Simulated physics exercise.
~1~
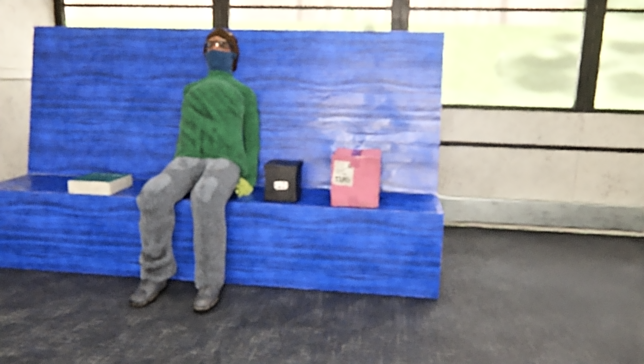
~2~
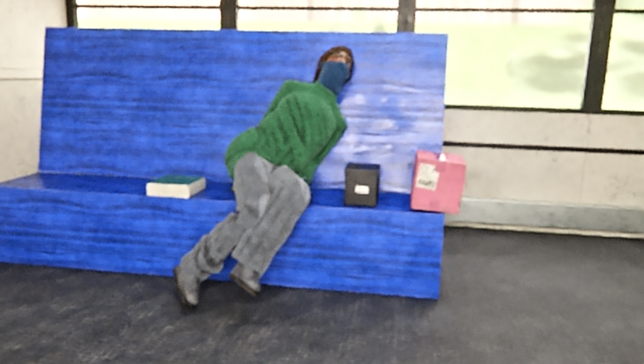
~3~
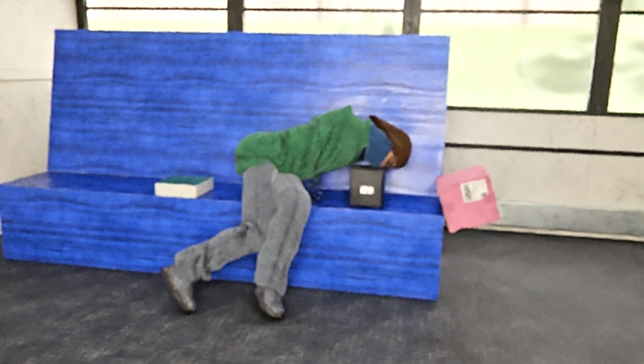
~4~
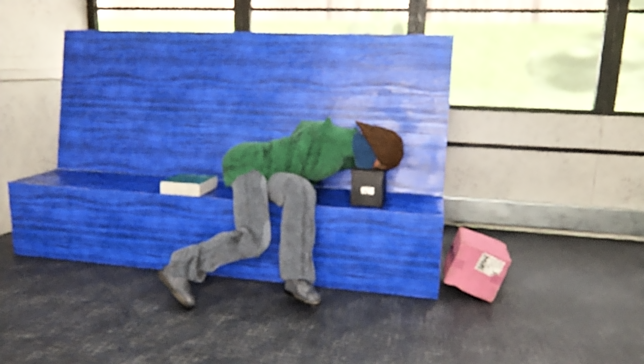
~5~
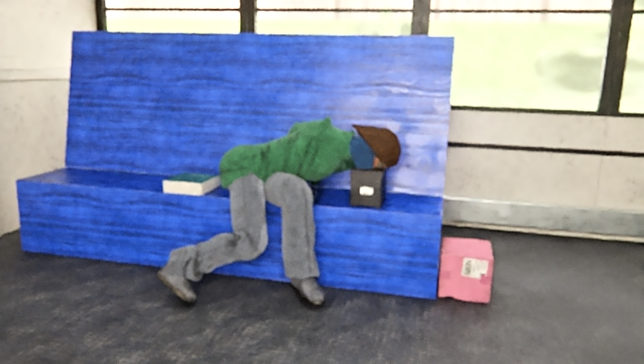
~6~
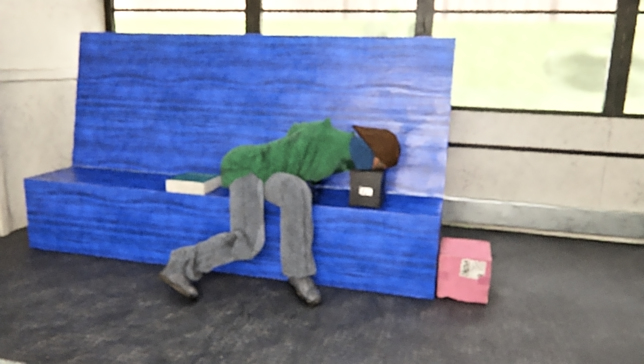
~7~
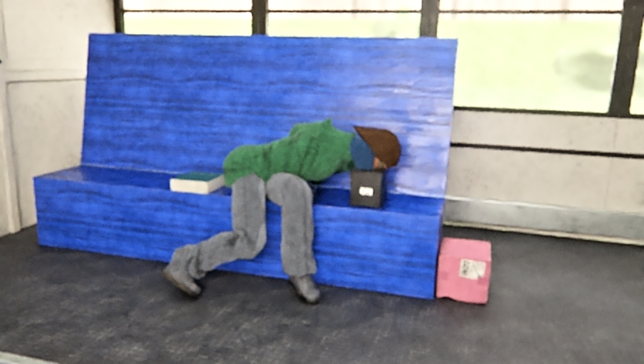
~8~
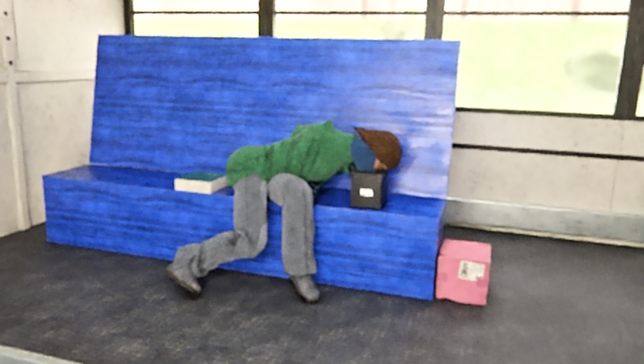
A masked sleeper in a green top sitting on a blue bench toppled to the right and ended slumped over a black tub, while a pink holdall slid right, tipped off the bench end and came to rest on the floor.
